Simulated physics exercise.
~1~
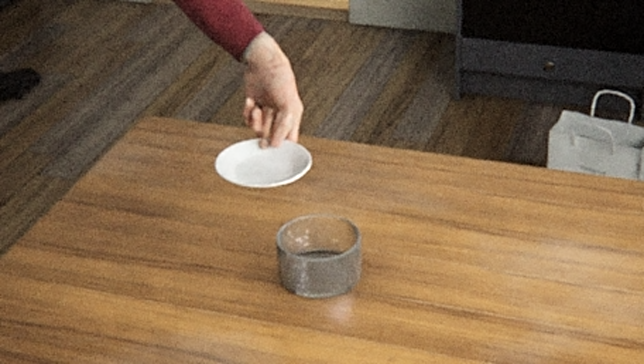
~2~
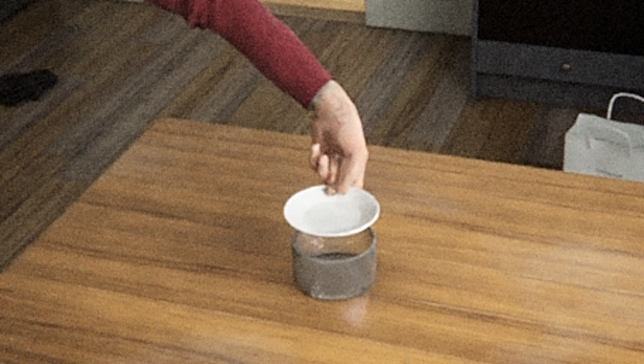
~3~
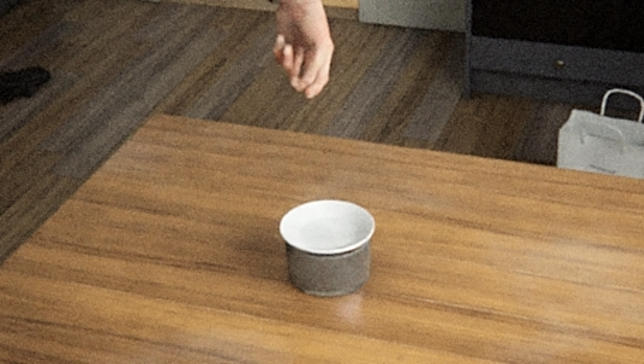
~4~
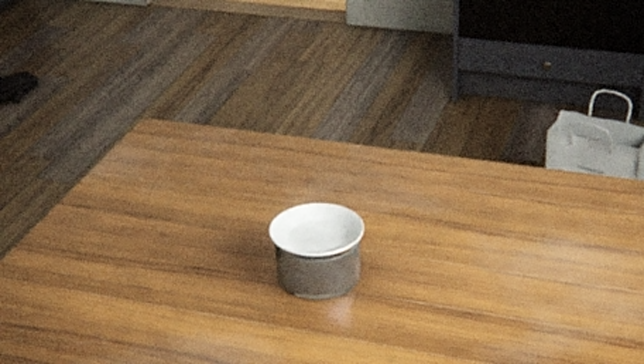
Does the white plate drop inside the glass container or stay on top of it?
The white plate stays on top, resting on the rim of the glass container and covering its opening.
On a wooden table, a hand lowering a white plate onto a glass container and withdrawing, leaving it covering the opening.
